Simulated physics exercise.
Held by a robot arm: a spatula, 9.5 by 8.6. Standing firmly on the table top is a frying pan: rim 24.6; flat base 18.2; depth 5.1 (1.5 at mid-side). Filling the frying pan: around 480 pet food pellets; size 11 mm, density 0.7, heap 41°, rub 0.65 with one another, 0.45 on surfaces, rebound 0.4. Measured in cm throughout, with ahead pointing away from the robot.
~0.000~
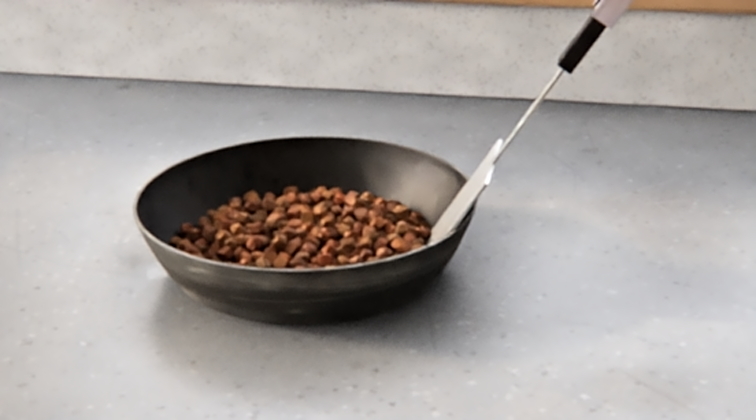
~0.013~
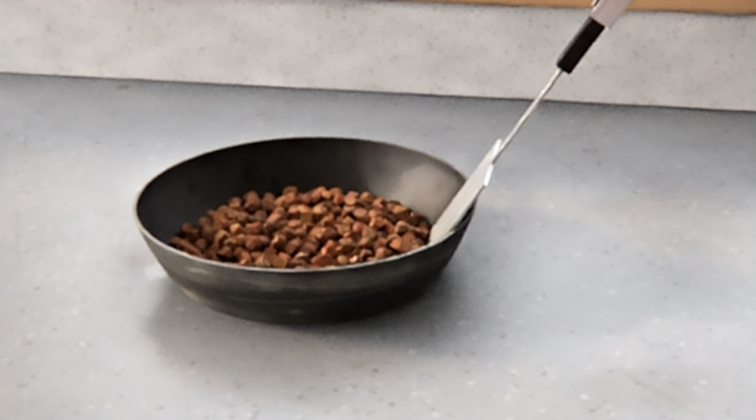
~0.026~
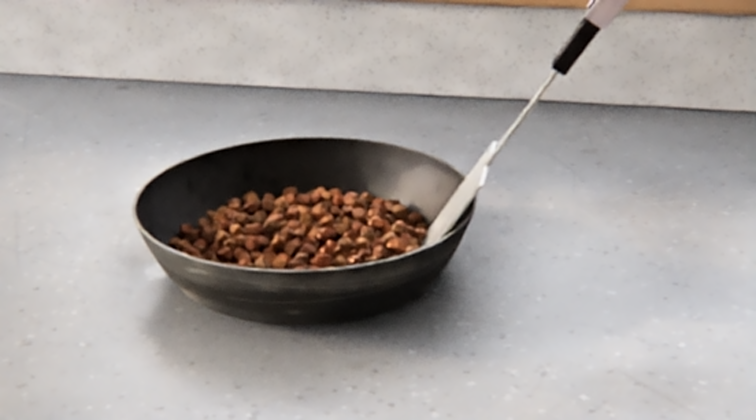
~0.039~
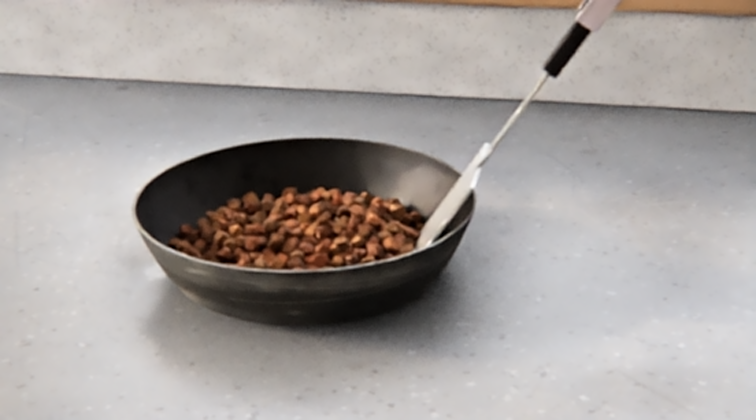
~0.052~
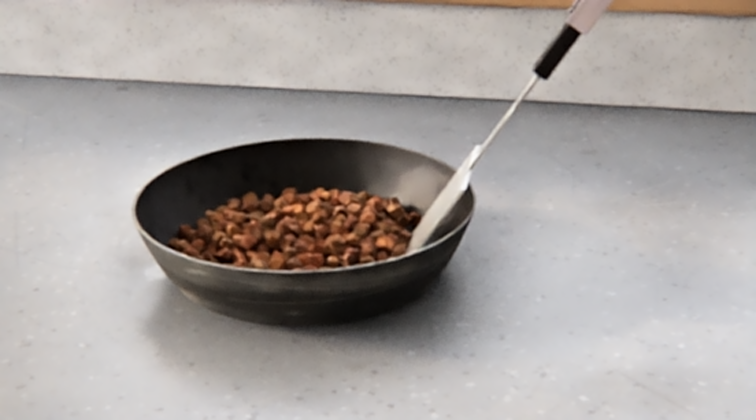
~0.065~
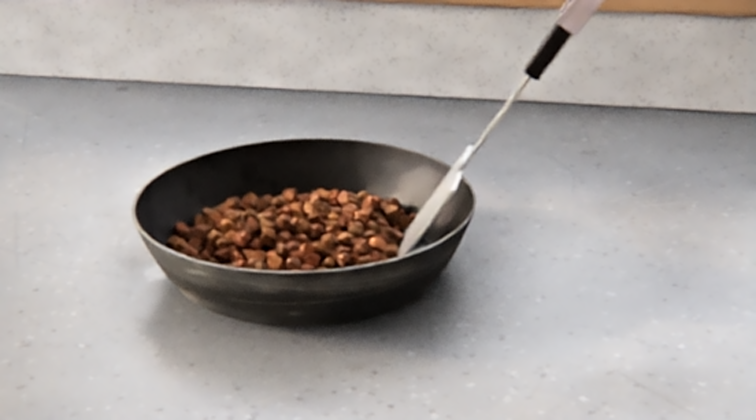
A spatula slides slowly left through the brown pellets inside a dark frying pan.
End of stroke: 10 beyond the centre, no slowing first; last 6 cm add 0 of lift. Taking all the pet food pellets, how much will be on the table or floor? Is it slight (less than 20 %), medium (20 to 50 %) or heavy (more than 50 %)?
Medium.
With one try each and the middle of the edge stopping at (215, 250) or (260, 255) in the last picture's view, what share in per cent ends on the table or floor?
Try 1: Approx. 5 %; try 2: Approx. 0 %.
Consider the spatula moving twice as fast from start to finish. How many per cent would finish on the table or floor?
45 per cent, about.
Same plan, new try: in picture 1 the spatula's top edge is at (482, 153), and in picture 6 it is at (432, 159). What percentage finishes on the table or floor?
Roughly 45 %.
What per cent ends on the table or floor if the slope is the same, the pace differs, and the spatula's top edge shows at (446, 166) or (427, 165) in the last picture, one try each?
Close to 50 per cent in the first try and close to 50 per cent in the second.
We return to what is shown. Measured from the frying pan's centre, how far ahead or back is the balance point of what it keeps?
About 3.0 centimetres ahead.
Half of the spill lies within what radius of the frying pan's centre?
I reckon close to 20 centimetres.
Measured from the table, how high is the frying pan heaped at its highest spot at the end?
It reaches about 5.5 cm.
After 0.19 s, sloping 57°, highest piece 6 above the table; 476 in the frying pan.
After 0.32 s, sloping 57°, highest piece 7 above the table; 470 in the frying pan, 1 on the table or floor, 5 on the blade or in flight.
After 0.59 s, sloping 57°, highest piece 10 above the table; 290 in the frying pan, 109 on the table or floor, 77 on the blade or in flight.
After 1.64 s, sloping 57°, highest piece 6 above the table; 287 in the frying pan, 189 on the table or floor.
In the end, 287 in the frying pan, 189 on the table or floor. That is 40 % on the table or floor.
